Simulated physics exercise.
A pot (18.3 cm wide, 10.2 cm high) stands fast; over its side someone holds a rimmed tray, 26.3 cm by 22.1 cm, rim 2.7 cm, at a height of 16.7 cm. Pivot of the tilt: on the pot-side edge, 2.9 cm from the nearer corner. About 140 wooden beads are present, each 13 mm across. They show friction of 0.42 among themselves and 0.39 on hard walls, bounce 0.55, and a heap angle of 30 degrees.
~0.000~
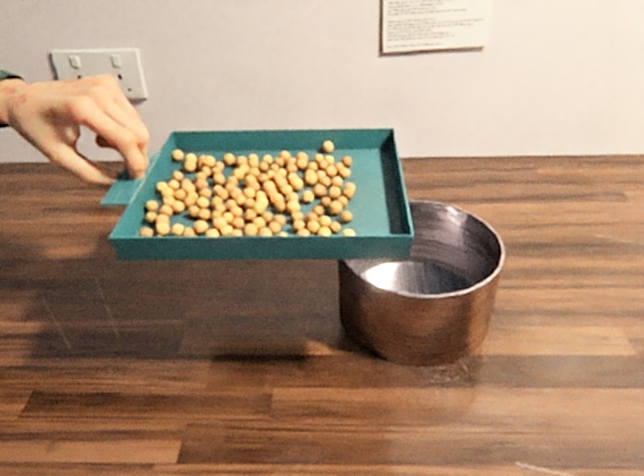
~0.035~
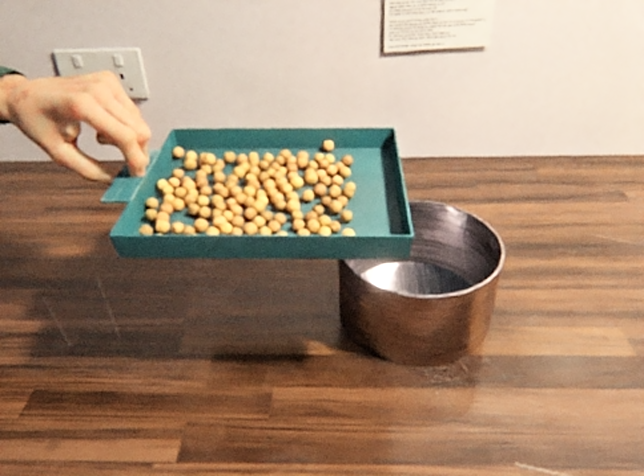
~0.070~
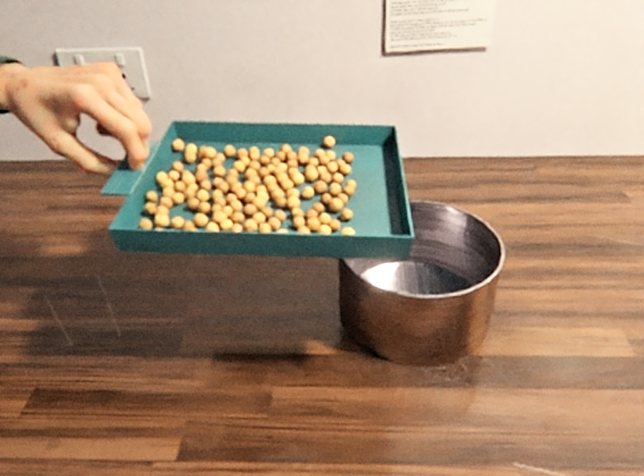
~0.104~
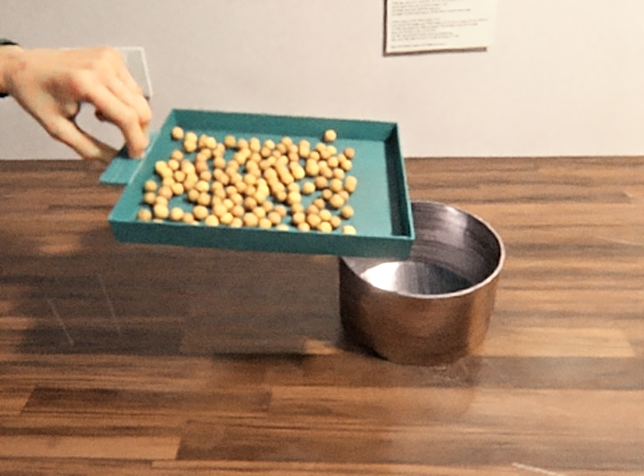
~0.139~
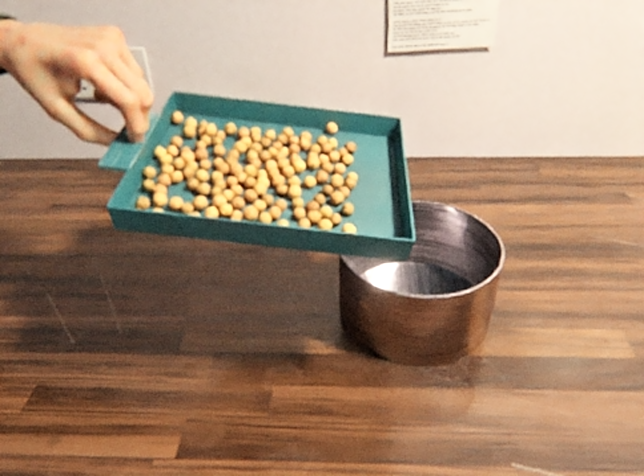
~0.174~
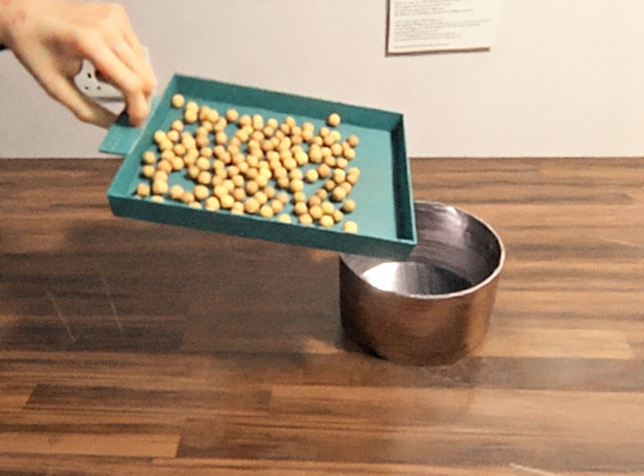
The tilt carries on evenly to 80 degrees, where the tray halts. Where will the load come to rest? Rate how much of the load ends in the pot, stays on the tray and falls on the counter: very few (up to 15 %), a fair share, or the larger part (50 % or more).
Pot: Very few; left on the tray: A fair share; counter: The larger part.
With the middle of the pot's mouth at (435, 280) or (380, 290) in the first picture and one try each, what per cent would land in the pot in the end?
Estimates: 55 in a hundred and 30 in a hundred.
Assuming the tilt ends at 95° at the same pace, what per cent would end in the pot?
Around 5 per cent, then.
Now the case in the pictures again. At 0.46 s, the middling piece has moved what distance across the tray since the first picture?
Displacement on the tray: About 7 cm.
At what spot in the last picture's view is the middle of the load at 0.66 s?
Close to pixel (402, 186).
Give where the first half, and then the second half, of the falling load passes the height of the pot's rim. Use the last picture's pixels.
Roughly (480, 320) to begin with, later roughly (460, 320).
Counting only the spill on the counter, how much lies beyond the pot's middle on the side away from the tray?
Around 80 per cent, give or take.
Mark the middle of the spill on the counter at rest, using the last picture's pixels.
Somewhere around (526, 428), I'd say.
After 0.46 s, tilt 46 degrees; the tray holds 100 %, the pot 0 %.
After 0.66 s, tilt 69 degrees; the tray holds 100 %, the pot 0 %.
After 0.97 s, tilt 80 degrees; the tray holds 65 %, the pot 0 %.
At rest (2.2 s), pot 5 %, tray 35 %, counter 65 %.
